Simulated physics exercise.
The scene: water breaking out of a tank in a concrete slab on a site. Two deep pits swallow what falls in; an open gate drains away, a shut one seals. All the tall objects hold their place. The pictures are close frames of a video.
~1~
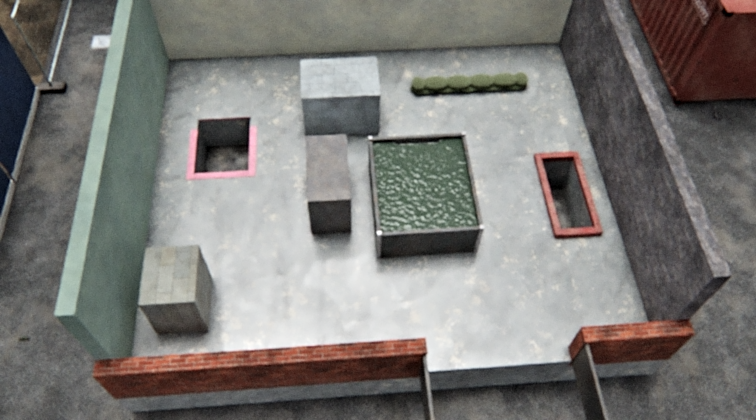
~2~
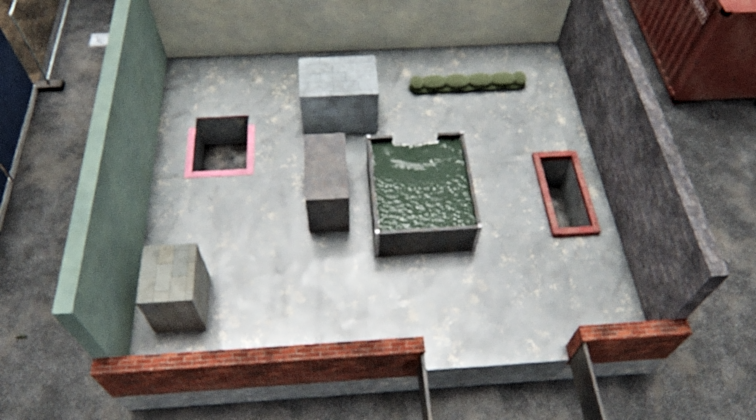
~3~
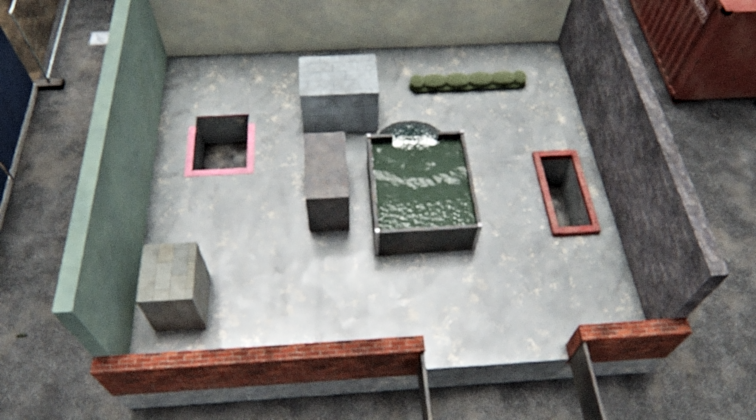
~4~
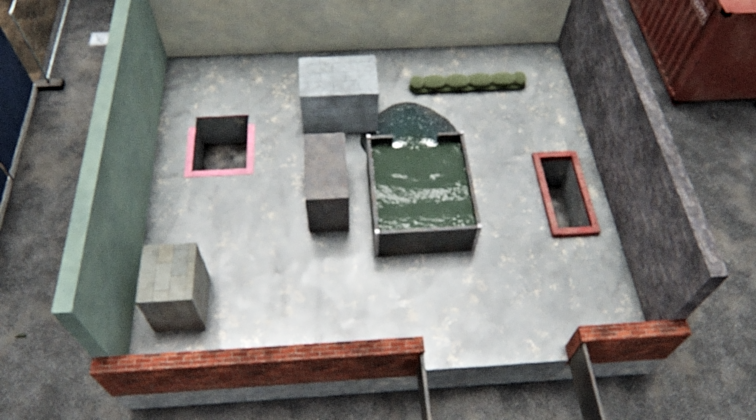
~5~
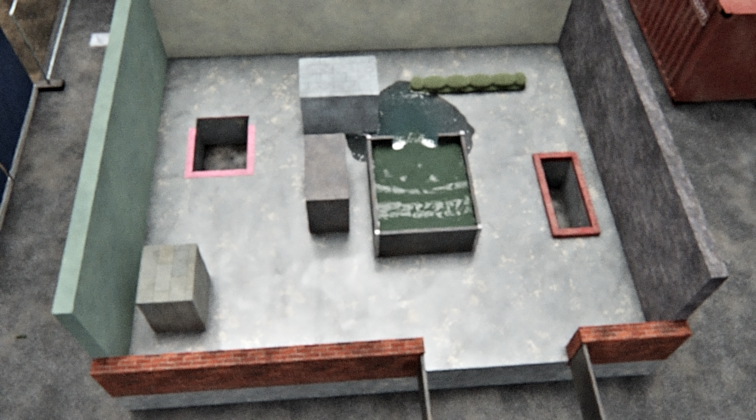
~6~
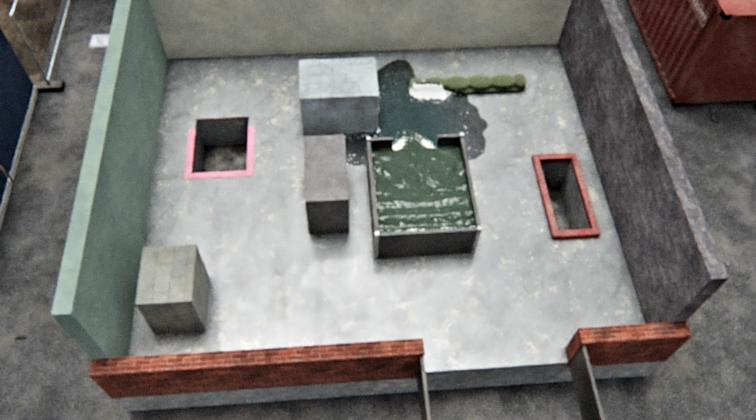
Walled concrete slab with blocks and two pits, dark green water breaking from a tank's far side and spreading around a hedge.
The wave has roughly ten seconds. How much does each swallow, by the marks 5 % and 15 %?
The gate takes under 5 %; the pink pit takes between 5 and 15 %; the red pit takes under 5 %.
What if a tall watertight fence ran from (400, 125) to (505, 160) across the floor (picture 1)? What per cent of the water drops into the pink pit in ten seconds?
Parts in a hundred: Pink 25.
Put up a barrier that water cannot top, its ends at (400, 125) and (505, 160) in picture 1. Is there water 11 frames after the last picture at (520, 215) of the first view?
Answer: Flooded.
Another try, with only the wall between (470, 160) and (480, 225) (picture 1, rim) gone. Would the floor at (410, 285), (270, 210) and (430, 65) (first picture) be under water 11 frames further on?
As listed: Clear, dry, not flooded.
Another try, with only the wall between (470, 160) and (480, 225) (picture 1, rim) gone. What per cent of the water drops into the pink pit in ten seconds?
Roughly, in per cent: Pink 0.
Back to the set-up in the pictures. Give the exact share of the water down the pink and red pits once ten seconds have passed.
About 12 and 0 per cent.
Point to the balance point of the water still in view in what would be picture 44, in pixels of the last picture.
Roughly at (427, 140).
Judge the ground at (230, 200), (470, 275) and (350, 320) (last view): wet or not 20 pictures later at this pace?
One after the other: Under water, not flooded, clear.
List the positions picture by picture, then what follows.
The water tank at (423, 184) is whole and still, in the first frame.
Water pours out on the water tank's far side and has run to a hidden place, in the second frame.
The front is at (421, 125), out from the gap on the water tank's far side, in the third frame.
Water pours out on the water tank's far side and has run to (409, 105), in the fourth frame.
The front is at (409, 85), out from the gap on the water tank's far side, in the fifth frame.
The front is at (400, 63), out from the gap on the water tank's far side, in the sixth frame.
A moment on, water covers 15 % of the floor; the gate 0 %, the pink pit 0 %, the red pit 0 %.
Next, water covers 25 % of the floor; the gate 0 %, the pink pit 0 %, the red pit 0 %.
Then, water covers 40 % of the floor; the gate 0 %, the pink pit 2 %, the red pit 0 %.
Later, water covers 50 % of the floor; the gate 0 %, the pink pit 5 %, the red pit 0 %.
In the end, water covers 70 % of the floor; the gate 1 %, the pink pit 11 %, the red pit 1 %.
